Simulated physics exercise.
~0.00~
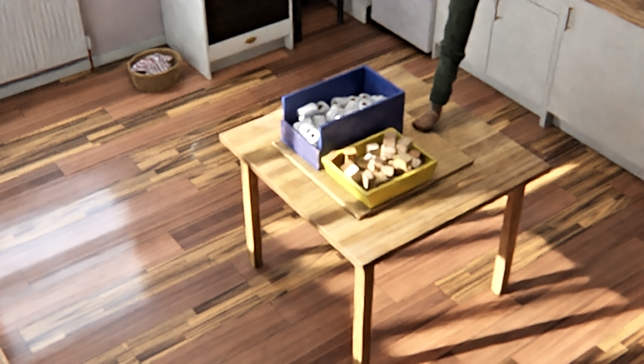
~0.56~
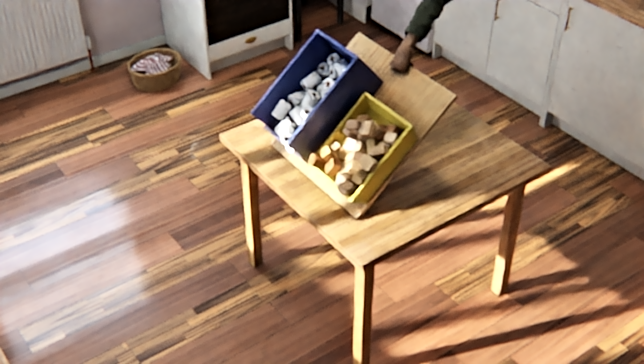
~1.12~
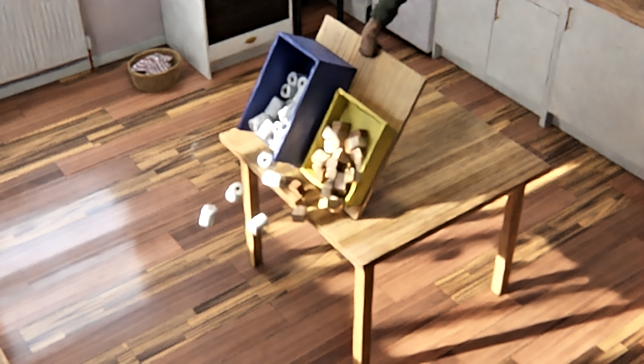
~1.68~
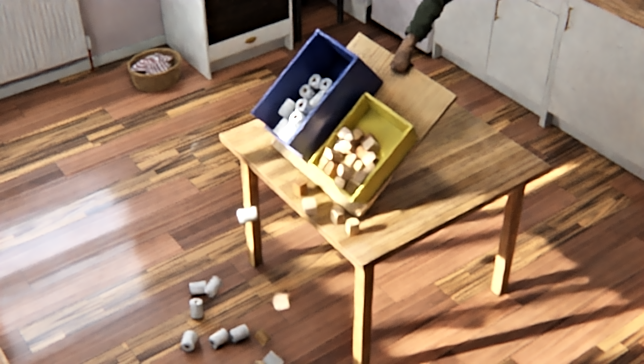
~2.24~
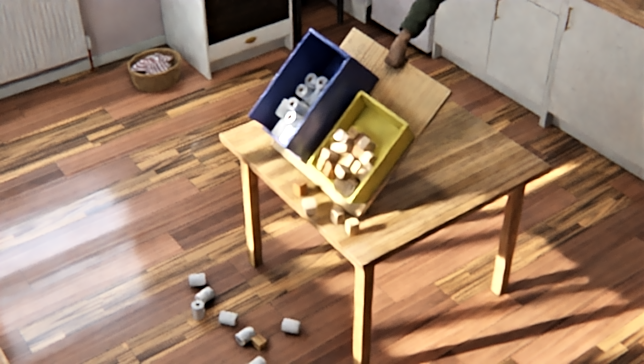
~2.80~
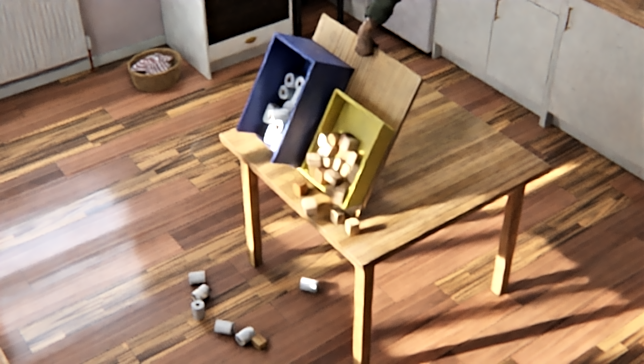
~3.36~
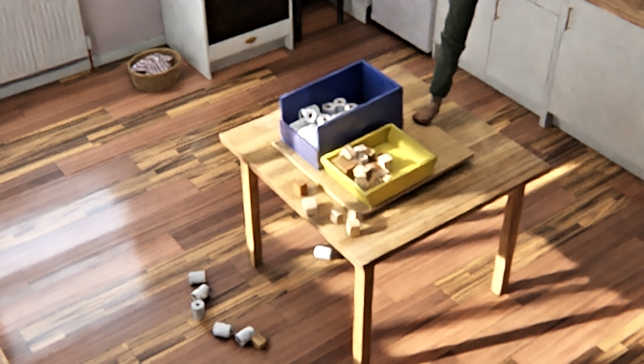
A board carrying a blue container of white paper rolls and a yellow container of wooden blocks lies flat on a wooden table. A hand at its right side lifts it, tipping both containers steeply to the left. Rolls tumble over the blue container's low wall toward the floor, while blocks slide out of the yellow one. The board is partly lowered, then raised steeply again, with little more spilling. Finally it is let down flat, leaving several blocks on the table, rolls scattered across the floor, and both containers still holding many pieces.
